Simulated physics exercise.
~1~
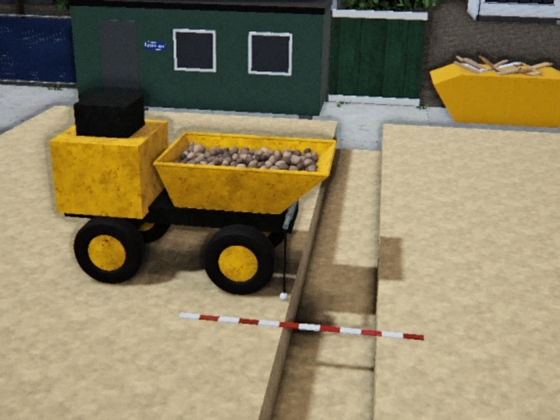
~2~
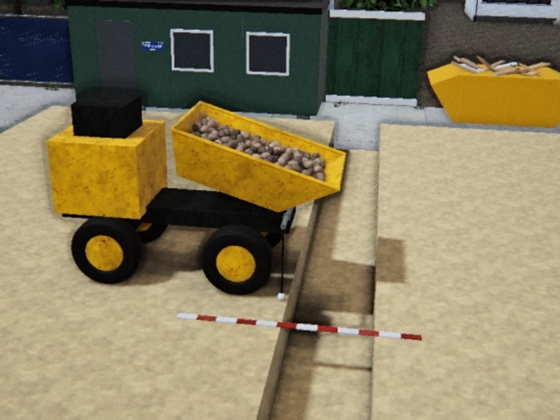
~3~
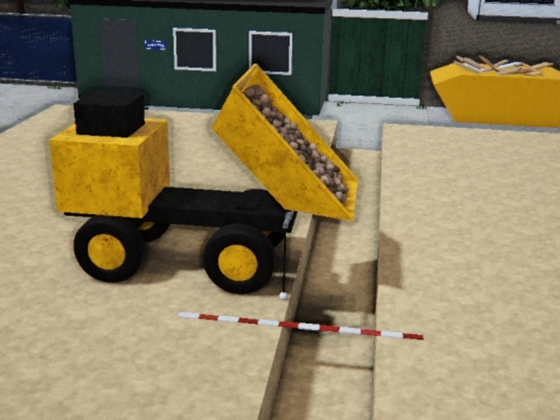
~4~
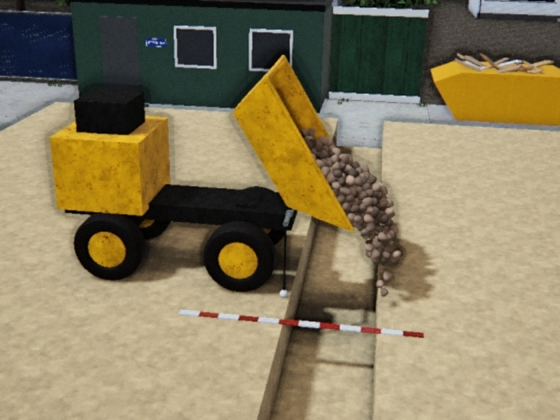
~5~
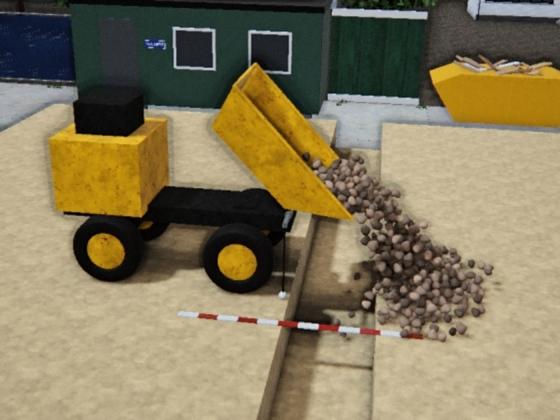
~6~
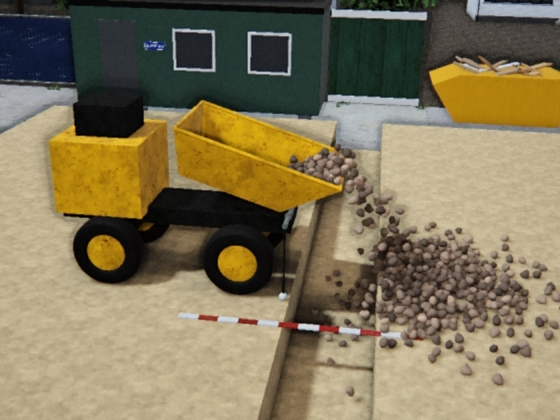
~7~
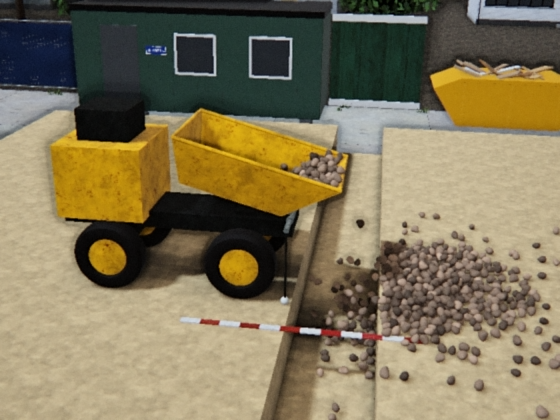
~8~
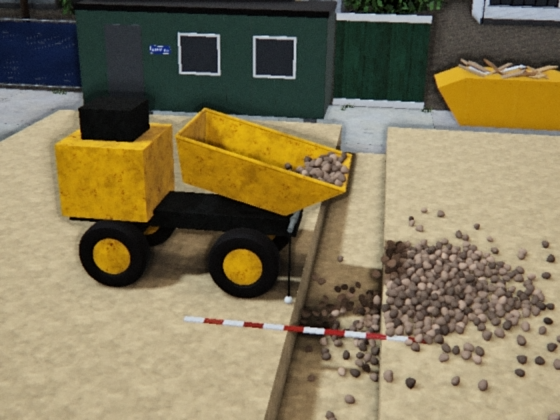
A small yellow dumper tipped its body up at the edge of a trench, sending brownish stones sliding out to the right, mostly onto the sand beyond and some into the trench, then lowered it partway and stopped with some stones still inside.
